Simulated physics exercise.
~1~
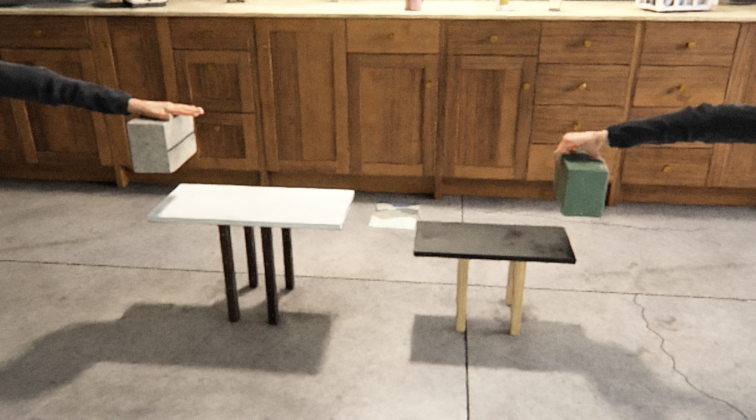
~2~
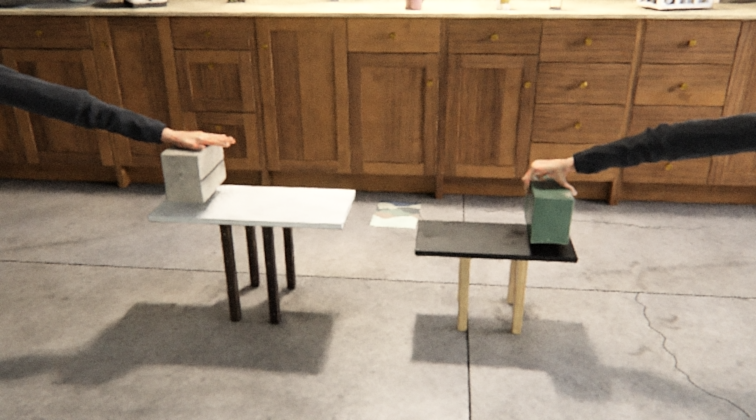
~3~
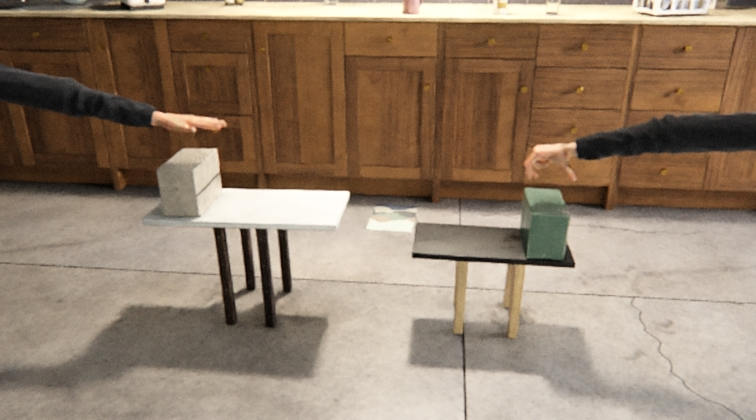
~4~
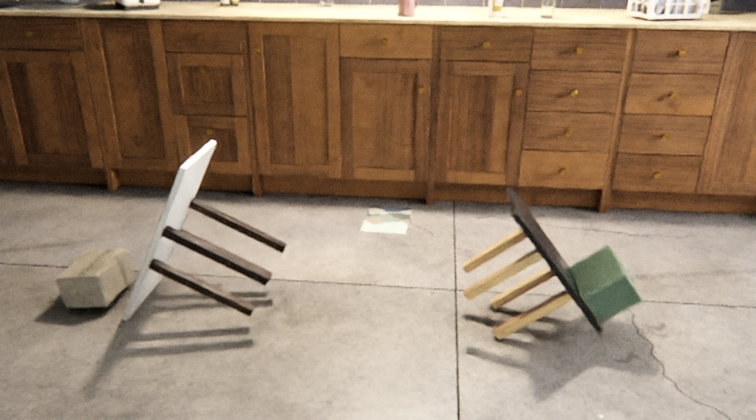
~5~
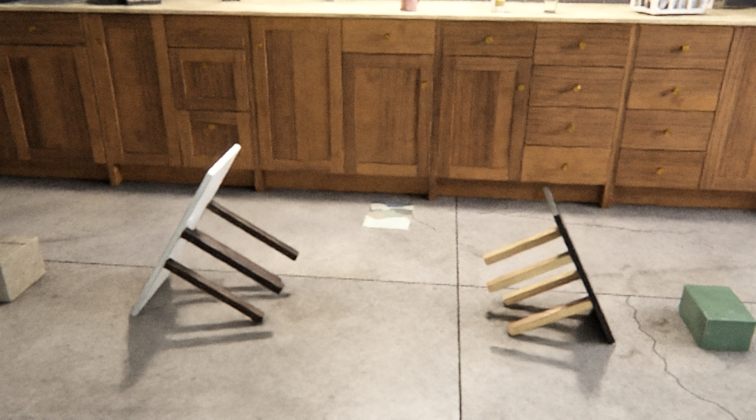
Two hands set blocks on the outer ends of two small tables, which tip over.
